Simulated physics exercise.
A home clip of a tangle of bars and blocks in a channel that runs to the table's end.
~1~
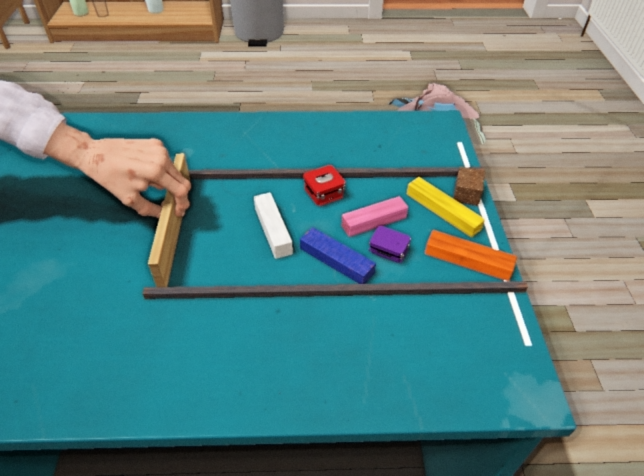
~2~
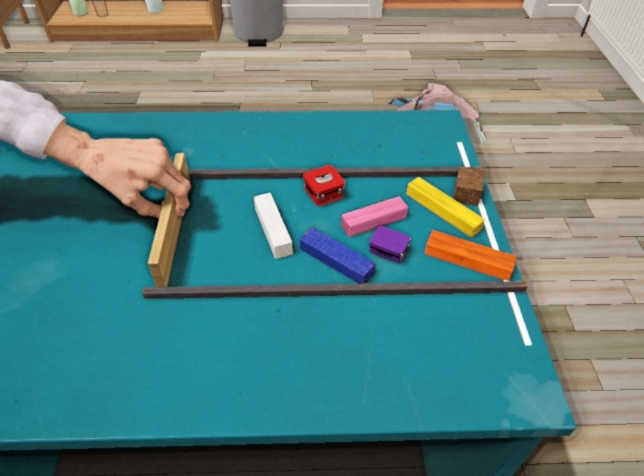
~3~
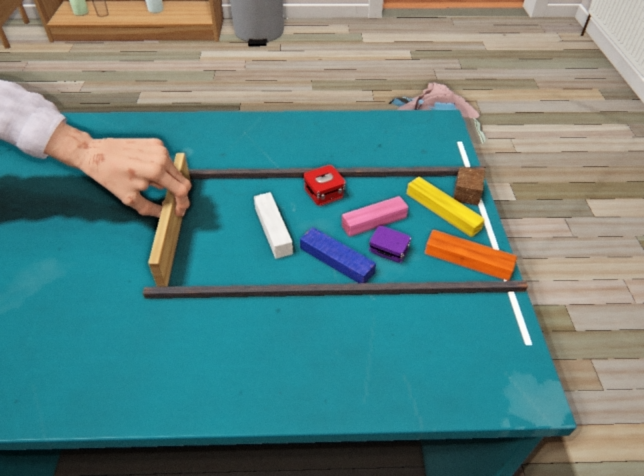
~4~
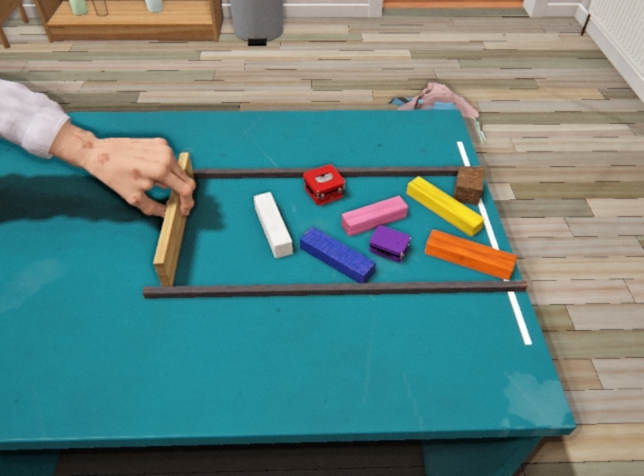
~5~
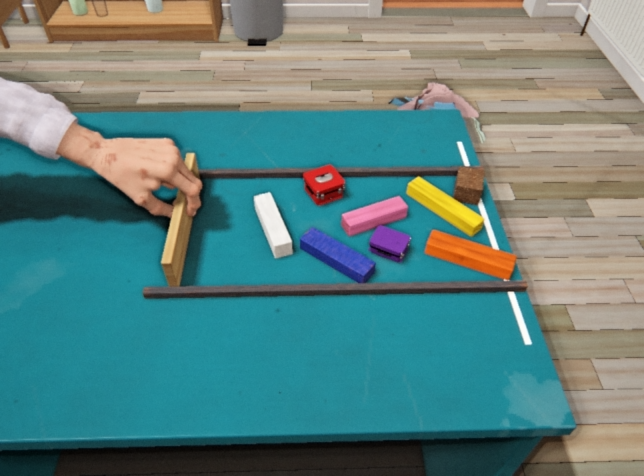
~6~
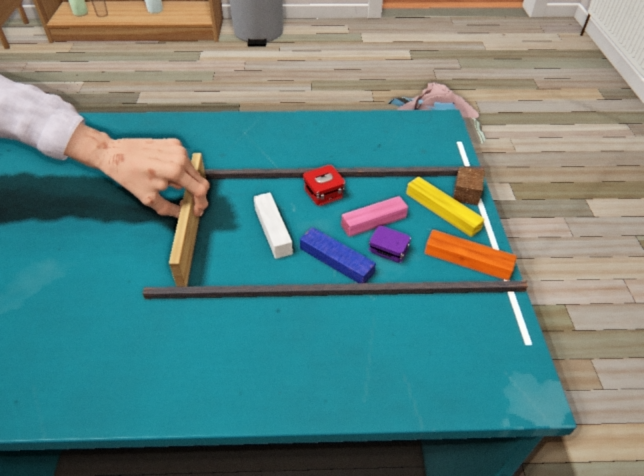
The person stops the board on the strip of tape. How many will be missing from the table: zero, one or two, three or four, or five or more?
Here the number that fall off is five or more.
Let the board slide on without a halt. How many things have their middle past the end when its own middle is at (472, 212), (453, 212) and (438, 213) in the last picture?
In that order 5, 4 and 3.
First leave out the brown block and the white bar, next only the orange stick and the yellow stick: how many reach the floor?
It would be 6 and 5.
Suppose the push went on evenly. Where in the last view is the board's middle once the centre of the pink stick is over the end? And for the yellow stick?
Near (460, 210) and (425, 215).
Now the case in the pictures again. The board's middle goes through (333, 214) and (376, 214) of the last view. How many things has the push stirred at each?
5 and 8.
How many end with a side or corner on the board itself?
It touches 1.
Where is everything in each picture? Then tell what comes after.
The first picture shows brown block (469, 186); orange stick (470, 255); yellow stick (444, 206); board (172, 217); tape (488, 226).
The second picture shows orange stick (470, 255); white bar (273, 225).
The third picture shows yellow stick (444, 206); blue bar (337, 256).
The fourth picture shows brown block (469, 186); pink stick (375, 216).
The fifth picture shows orange stick (470, 254); purple case (389, 245).
The sixth picture shows brown block (469, 186); orange stick (470, 255); yellow stick (444, 206); board (190, 216); tape (488, 225).
Soon after, none off yet; brown block at rest near (469, 186); orange stick at rest near (470, 255); yellow stick at rest near (444, 206).
After that, none off yet; brown block at rest near (469, 186); orange stick at rest near (471, 255); yellow stick moving near (449, 203).
And then, one off so far; brown block on its way down near (508, 229); orange stick tilting well over near (531, 267); yellow stick tilting a little near (504, 198).
In the end, the number that fall off is five or more; gone, red case, blue bar, pink stick, purple case, yellow stick, orange stick and brown block.
